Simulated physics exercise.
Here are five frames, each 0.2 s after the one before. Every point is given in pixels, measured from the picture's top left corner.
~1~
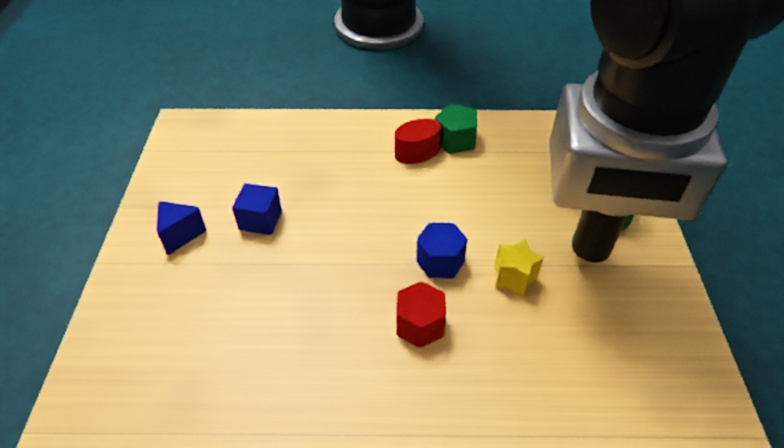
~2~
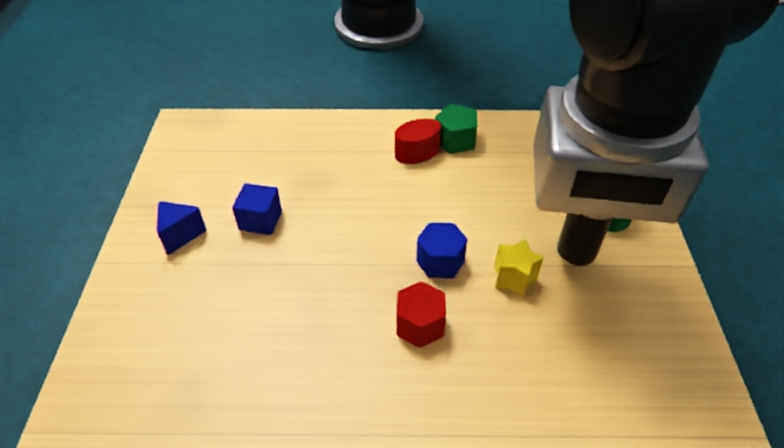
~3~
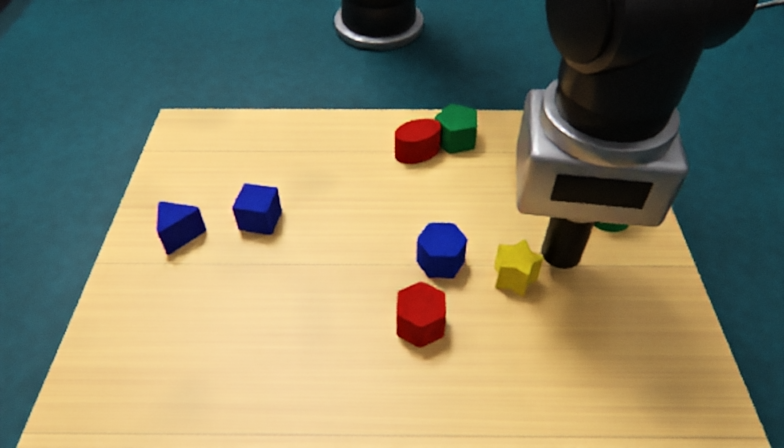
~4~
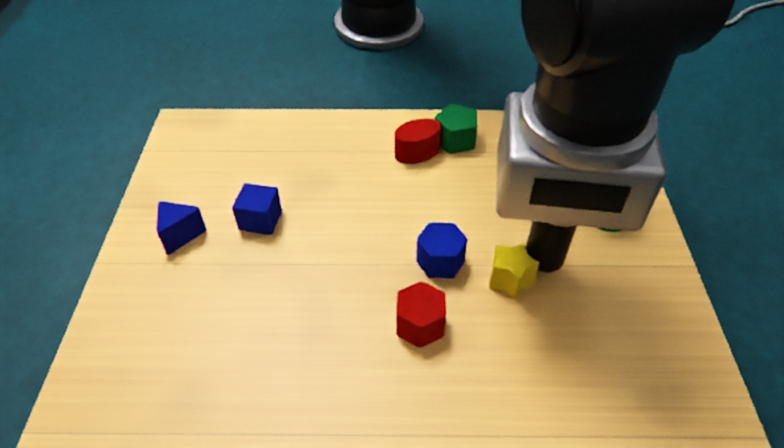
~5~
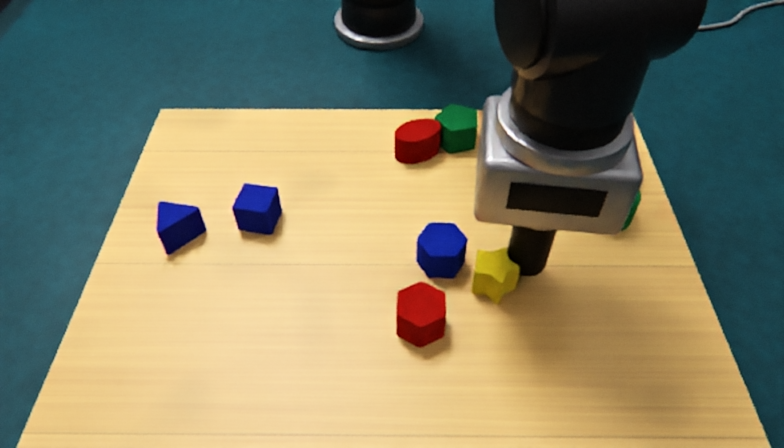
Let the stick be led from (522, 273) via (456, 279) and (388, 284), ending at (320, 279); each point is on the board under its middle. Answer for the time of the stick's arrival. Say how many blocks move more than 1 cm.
Once the path ends, three or more blocks will have shifted.
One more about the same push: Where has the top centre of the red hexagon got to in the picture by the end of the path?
Somewhere near (381, 326).
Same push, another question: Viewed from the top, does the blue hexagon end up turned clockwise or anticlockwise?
Answer: With the clock.
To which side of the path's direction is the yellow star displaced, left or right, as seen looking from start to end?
The left.
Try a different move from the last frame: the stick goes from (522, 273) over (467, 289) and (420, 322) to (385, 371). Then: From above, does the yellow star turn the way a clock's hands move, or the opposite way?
From above, the turn goes clockwise.
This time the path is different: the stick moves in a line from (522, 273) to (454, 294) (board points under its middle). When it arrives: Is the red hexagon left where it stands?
No
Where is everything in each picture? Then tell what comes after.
Tip of the stick (591, 248), middles of tops, blue four-sided block (255, 197), red hexagon (421, 303), blue hexagon (442, 238), yellow star (519, 256), in the first picture.
Stick (577, 250), nothing pushed, in the second picture.
Stick (561, 254), nothing pushed, in the third picture.
Stick (544, 257), yellow star (515, 259), in the fourth picture.
Stick (526, 261), blue four-sided block (255, 197), red hexagon (421, 303), blue hexagon (442, 238), yellow star (496, 263), in the fifth picture.
On the path given first. One third of the way, stick (457, 268); red hexagon (408, 311), turned 25° anticlockwise; blue hexagon (420, 236), turned 40° clockwise; yellow star (430, 277), turned 15° anticlockwise.
Two thirds of the way, stick (386, 272); red hexagon (381, 326), turned 90° anticlockwise; blue hexagon (386, 228), turned 120° clockwise; yellow star (362, 291), turned 45° anticlockwise.
At the end, stick (318, 267); blue four-sided block unmoved; red hexagon (381, 326), turned 95° anticlockwise; blue hexagon (386, 228), turned 120° clockwise; yellow star (352, 296), turned 70° anticlockwise.
